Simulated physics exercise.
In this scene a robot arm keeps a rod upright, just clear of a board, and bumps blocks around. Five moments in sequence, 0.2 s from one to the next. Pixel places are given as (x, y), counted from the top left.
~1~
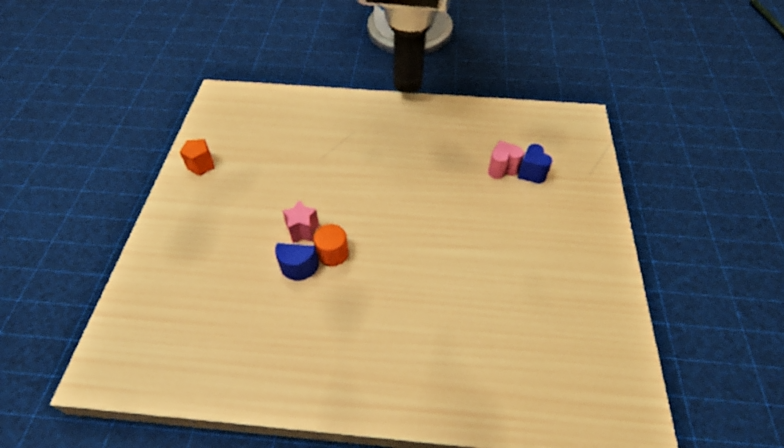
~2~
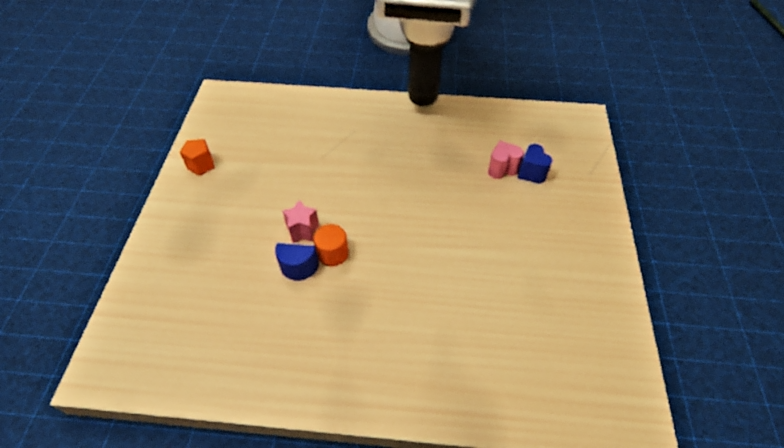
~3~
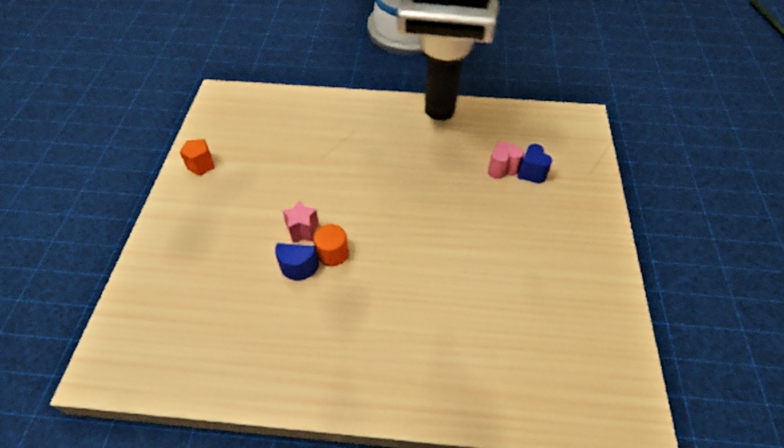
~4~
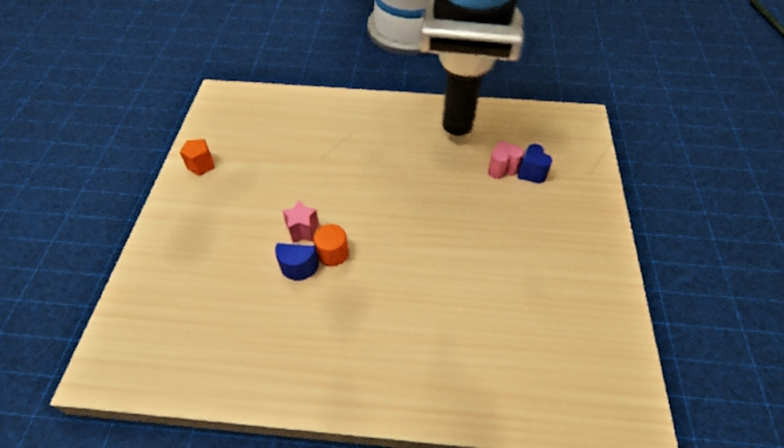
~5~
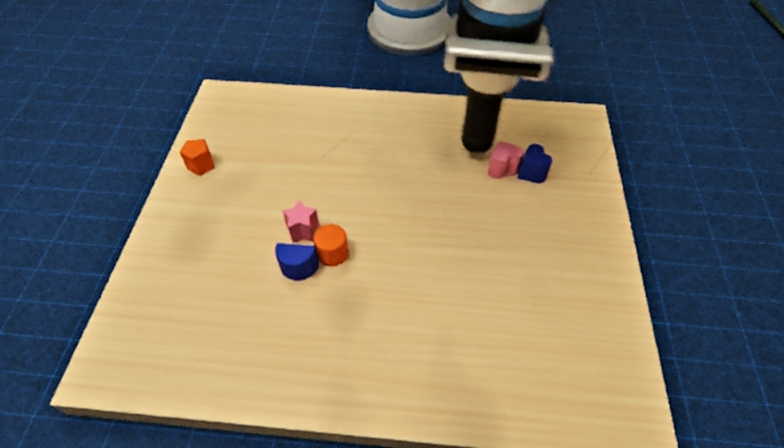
On a wooden board over blue flooring, a robot arm's black rod moving right and nearer, beside still pink and blue hearts.
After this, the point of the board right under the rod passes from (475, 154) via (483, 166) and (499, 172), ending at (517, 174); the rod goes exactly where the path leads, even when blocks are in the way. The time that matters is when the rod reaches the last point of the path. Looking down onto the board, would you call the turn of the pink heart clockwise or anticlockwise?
It turns round clockwise.
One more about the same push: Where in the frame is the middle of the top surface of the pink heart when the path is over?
I'd expect the centre of its top face to be at (547, 172).
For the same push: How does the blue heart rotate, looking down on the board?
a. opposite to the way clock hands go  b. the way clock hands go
Choice a: Opposite to the way clock hands go.
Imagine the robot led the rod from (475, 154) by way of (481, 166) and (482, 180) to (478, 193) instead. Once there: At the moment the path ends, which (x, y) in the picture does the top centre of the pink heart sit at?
Its top face will be centred at roughly (517, 163).
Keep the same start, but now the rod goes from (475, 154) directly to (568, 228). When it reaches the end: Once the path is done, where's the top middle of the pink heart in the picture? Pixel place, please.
If I read the scene right, the answer is (608, 224).
The first path, step by step. Halfway along, rod at (493, 159); pink heart at (523, 162); blue heart at (551, 159), turned 30° anticlockwise.
At the end, rod at (520, 162); pink heart at (547, 172), turned 25° clockwise; blue heart at (563, 161), turned 65° anticlockwise.
